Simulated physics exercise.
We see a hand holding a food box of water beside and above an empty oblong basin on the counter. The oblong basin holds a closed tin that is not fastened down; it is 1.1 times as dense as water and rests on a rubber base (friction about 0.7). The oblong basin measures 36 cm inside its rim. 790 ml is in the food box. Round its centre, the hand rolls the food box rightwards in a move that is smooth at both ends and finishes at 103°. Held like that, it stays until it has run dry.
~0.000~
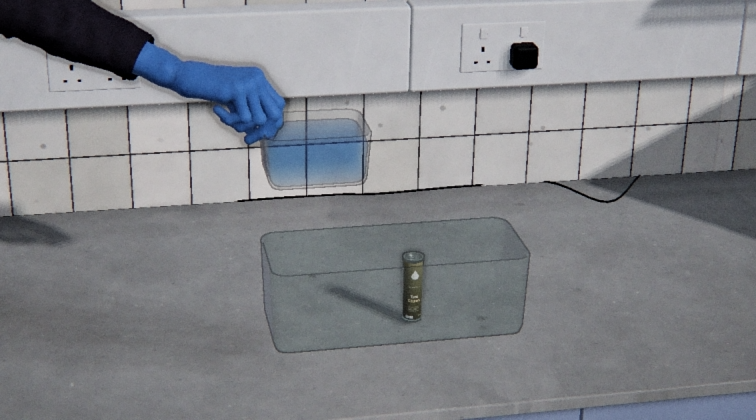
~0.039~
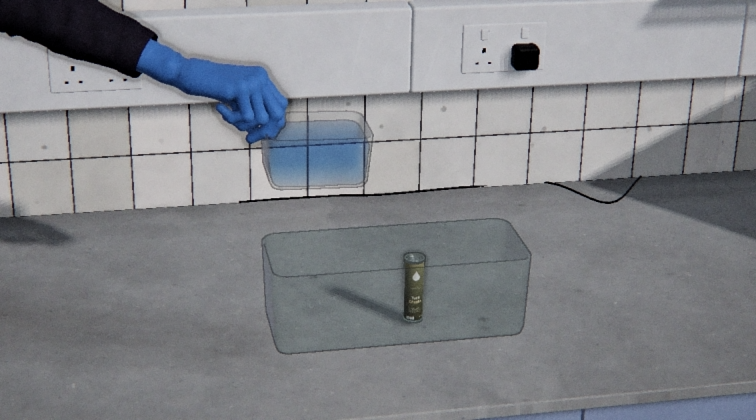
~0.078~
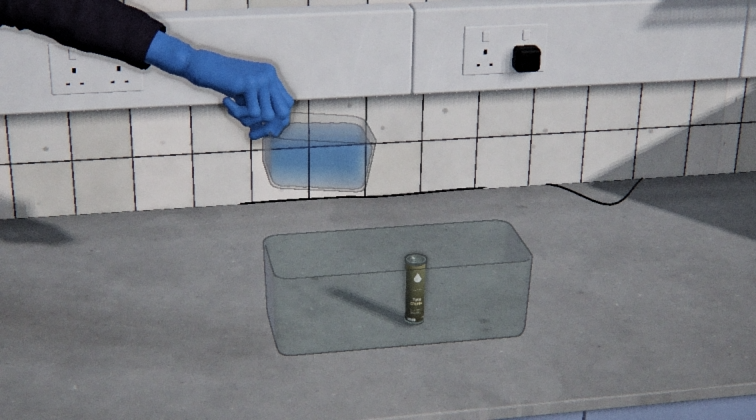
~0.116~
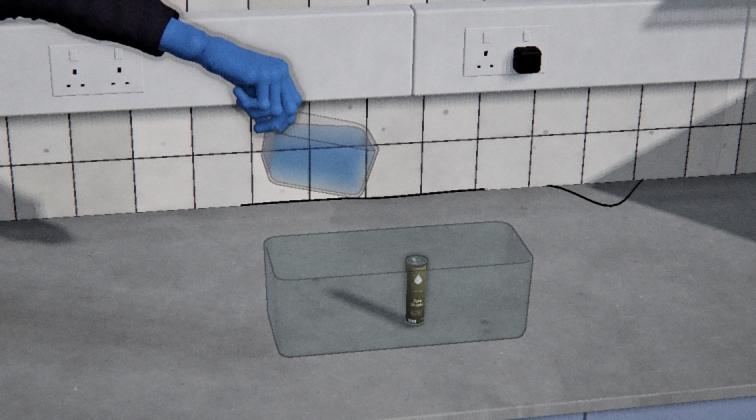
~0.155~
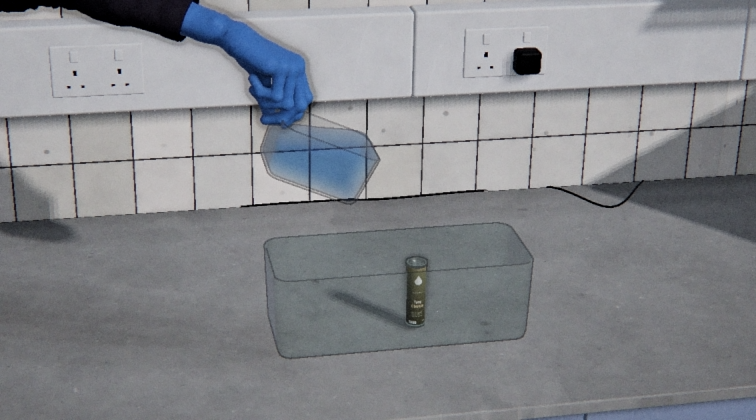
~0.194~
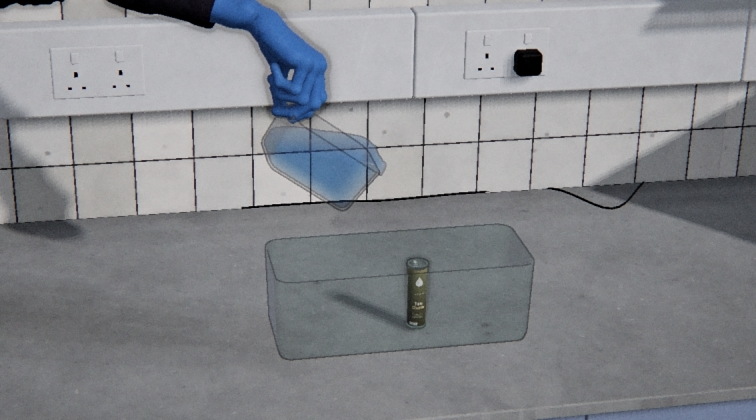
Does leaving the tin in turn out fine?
No. Tipped over.
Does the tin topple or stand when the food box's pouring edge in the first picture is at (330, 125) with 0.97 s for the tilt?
Result: Tin upright.
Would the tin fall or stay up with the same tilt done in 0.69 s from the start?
Then it holds its balance.
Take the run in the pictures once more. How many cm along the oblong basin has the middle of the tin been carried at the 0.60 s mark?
The tin has gone some 3 cm.
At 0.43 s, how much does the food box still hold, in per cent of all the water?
I reckon about 18 in a hundred is still held.
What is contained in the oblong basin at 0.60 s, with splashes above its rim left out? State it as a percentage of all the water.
Near 88 in a hundred.
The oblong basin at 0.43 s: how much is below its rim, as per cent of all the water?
At that time the basin holds about 32 per cent of the liquid.
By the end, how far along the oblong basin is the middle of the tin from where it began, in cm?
The middle of the tin ends some 8.5 cm along the basin.
By 0.43 s the tilt is 100° and 18 per cent is still to pour; the tin stands where it began.
By 0.60 s the tilt is 103° and 2 per cent is still to pour; the tin stands 3 cm from where it began.
By 0.78 s the tilt is 103° and 0 per cent is still to pour; the tin leans 48°.
By 0.98 s the tilt is 103° and 0 per cent is still to pour; the tin lies on its side.
At rest the tin lies on its side.
